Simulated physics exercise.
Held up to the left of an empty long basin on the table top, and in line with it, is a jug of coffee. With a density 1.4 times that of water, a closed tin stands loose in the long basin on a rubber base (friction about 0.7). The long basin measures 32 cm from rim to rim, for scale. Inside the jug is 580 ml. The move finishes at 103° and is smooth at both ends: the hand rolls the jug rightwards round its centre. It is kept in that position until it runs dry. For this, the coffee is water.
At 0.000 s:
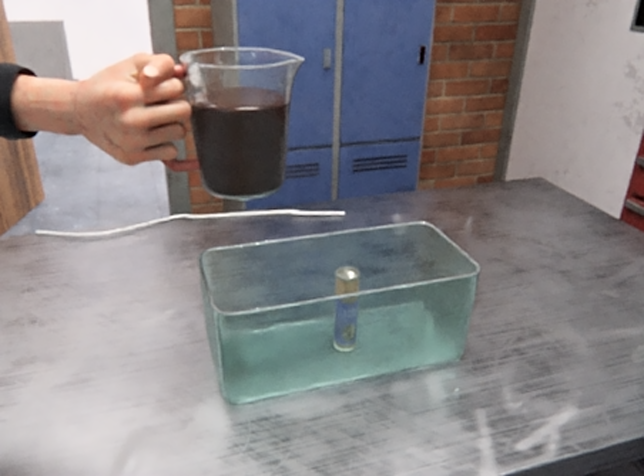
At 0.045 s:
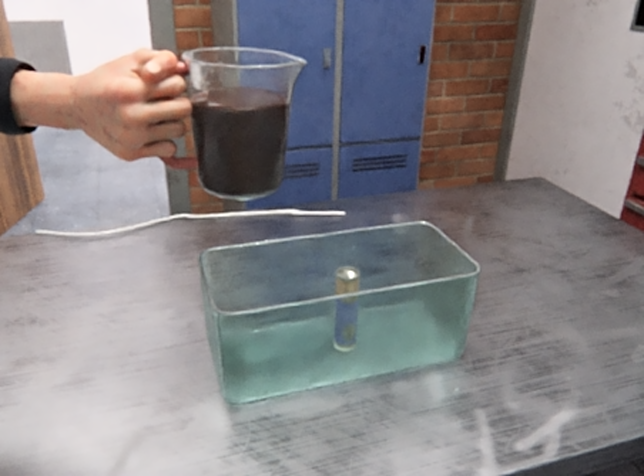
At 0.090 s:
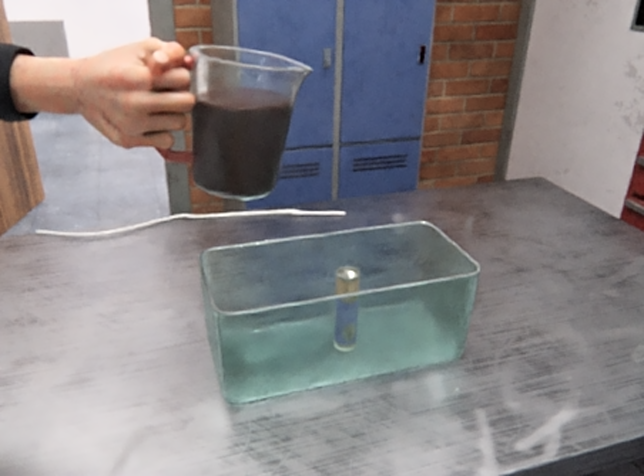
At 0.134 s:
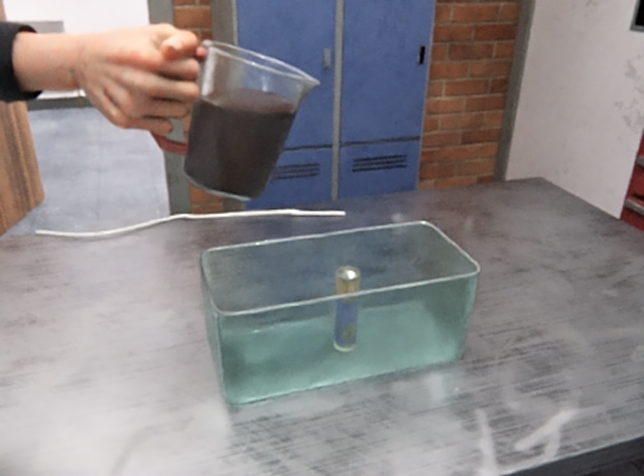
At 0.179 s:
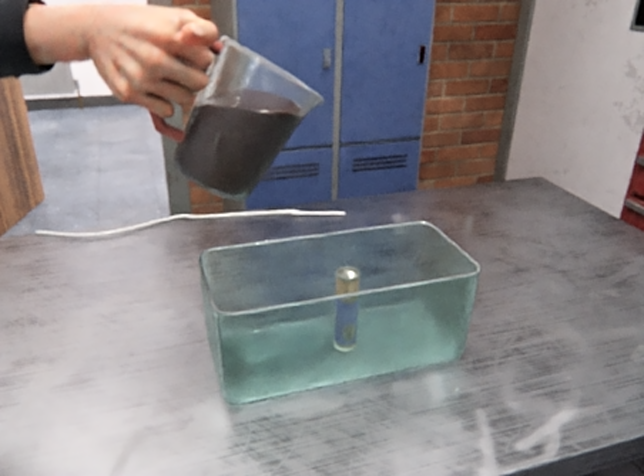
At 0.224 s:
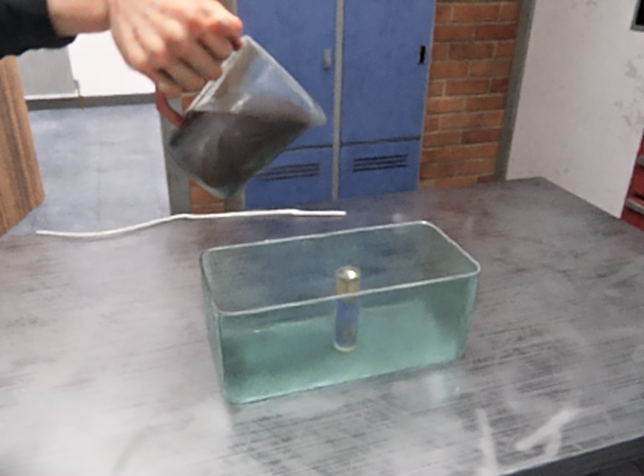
A hand held a glass jug of dark coffee above and to the left of a long clear basin with a small tin standing inside, then steadily tilted the jug over to the right.
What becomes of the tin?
Bet it holds up.
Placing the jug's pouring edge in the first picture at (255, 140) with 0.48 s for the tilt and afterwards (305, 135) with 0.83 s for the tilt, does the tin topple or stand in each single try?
Run one: It does not tip. Run two: It tumbles.
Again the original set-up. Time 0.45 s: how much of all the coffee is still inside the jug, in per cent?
About 58 per cent.
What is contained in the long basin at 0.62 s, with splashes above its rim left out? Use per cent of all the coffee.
Some 58 percent.
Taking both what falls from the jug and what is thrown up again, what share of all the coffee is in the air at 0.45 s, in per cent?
Near 34 in a hundred.
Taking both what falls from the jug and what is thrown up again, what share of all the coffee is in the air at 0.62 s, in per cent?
Roughly 24 per cent.
Then, 0.45 s in, the tilt is 102° and 57 per cent is still to pour; the tin stands where it began.
Then, 0.62 s in, the tilt is 103° and 17 per cent is still to pour; the tin stands where it began.
Then, 0.79 s in, the tilt is 103° and 3 per cent is still to pour; the tin stands where it began.
Then, 0.98 s in, the tilt is 103° and 0 per cent is still to pour; the tin stands where it began.
Finally, the tin stands where it began.
